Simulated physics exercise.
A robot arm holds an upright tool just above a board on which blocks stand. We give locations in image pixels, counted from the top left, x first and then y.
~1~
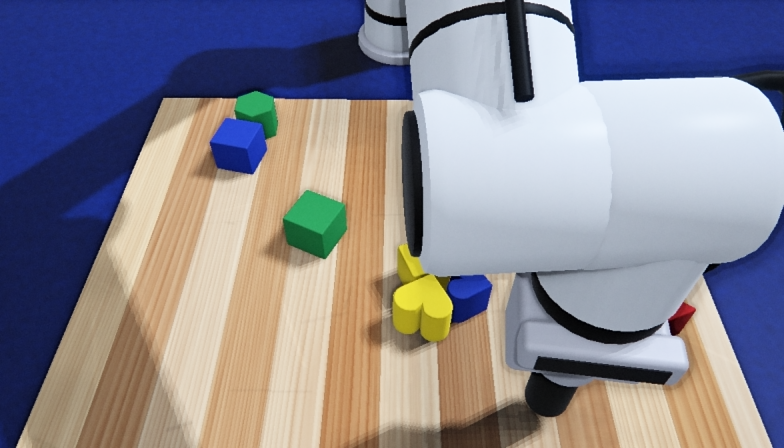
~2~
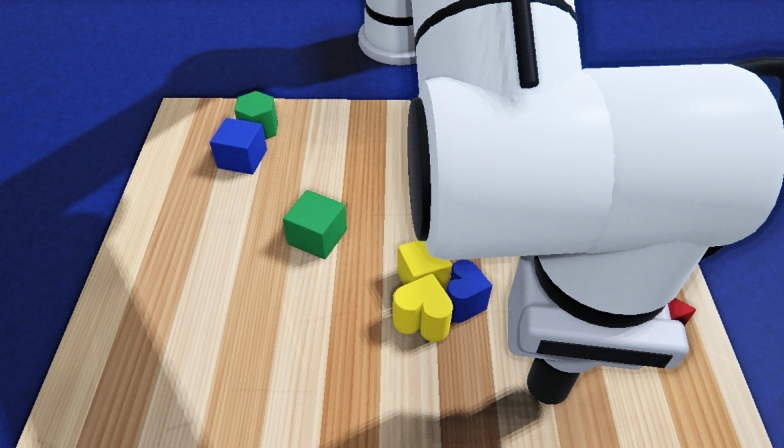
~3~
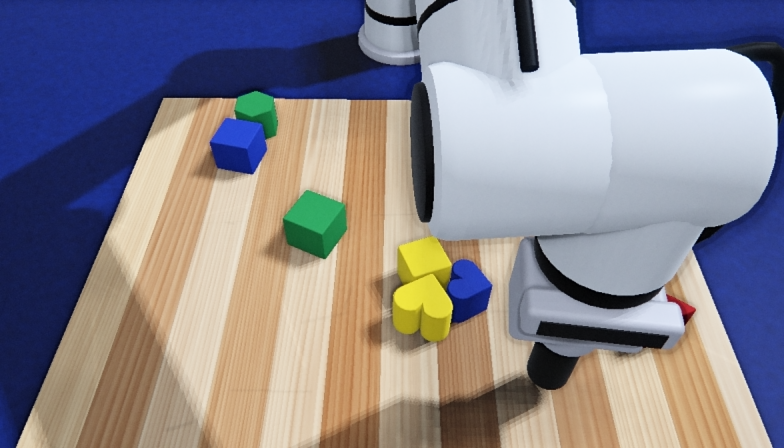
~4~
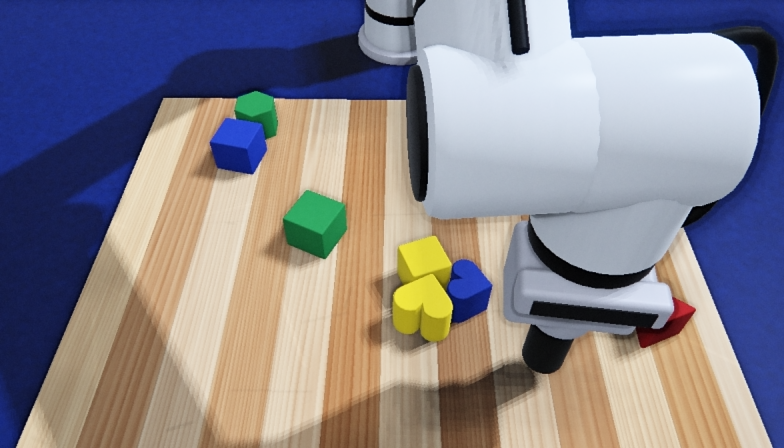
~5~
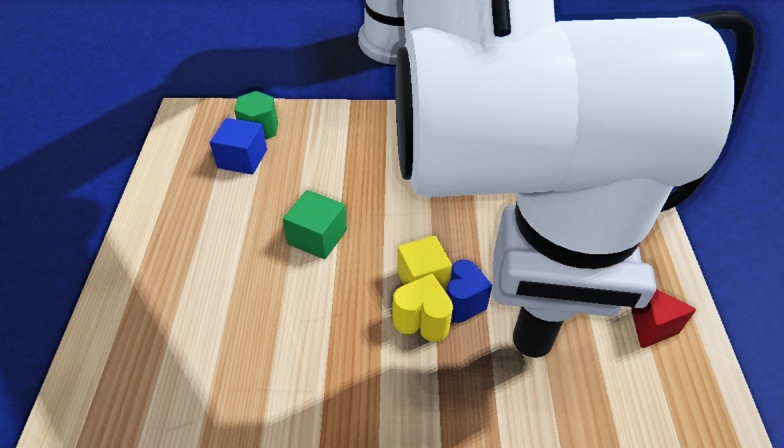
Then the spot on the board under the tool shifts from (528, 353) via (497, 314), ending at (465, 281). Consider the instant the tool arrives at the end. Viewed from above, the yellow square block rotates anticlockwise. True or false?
The statement is incorrect.
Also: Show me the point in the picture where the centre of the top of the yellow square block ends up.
The centre of its top face lies at (387, 252).
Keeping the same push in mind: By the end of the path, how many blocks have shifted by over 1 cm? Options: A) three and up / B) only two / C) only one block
The answer is B.
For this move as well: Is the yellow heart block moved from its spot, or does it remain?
By the end it is where it was.
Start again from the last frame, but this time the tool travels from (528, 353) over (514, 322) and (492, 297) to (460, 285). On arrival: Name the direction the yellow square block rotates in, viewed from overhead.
Rotates clockwise.
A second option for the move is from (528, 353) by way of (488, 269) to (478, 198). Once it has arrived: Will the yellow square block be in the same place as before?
I believe not.
The first path, step by step. Halfway along, tool at (500, 300); yellow square block at (419, 252); blue heart block at (462, 275).
At the end, tool at (468, 267); yellow heart block unmoved; yellow square block at (387, 252), turned 35° clockwise; blue heart block at (433, 261), turned 75° anticlockwise.
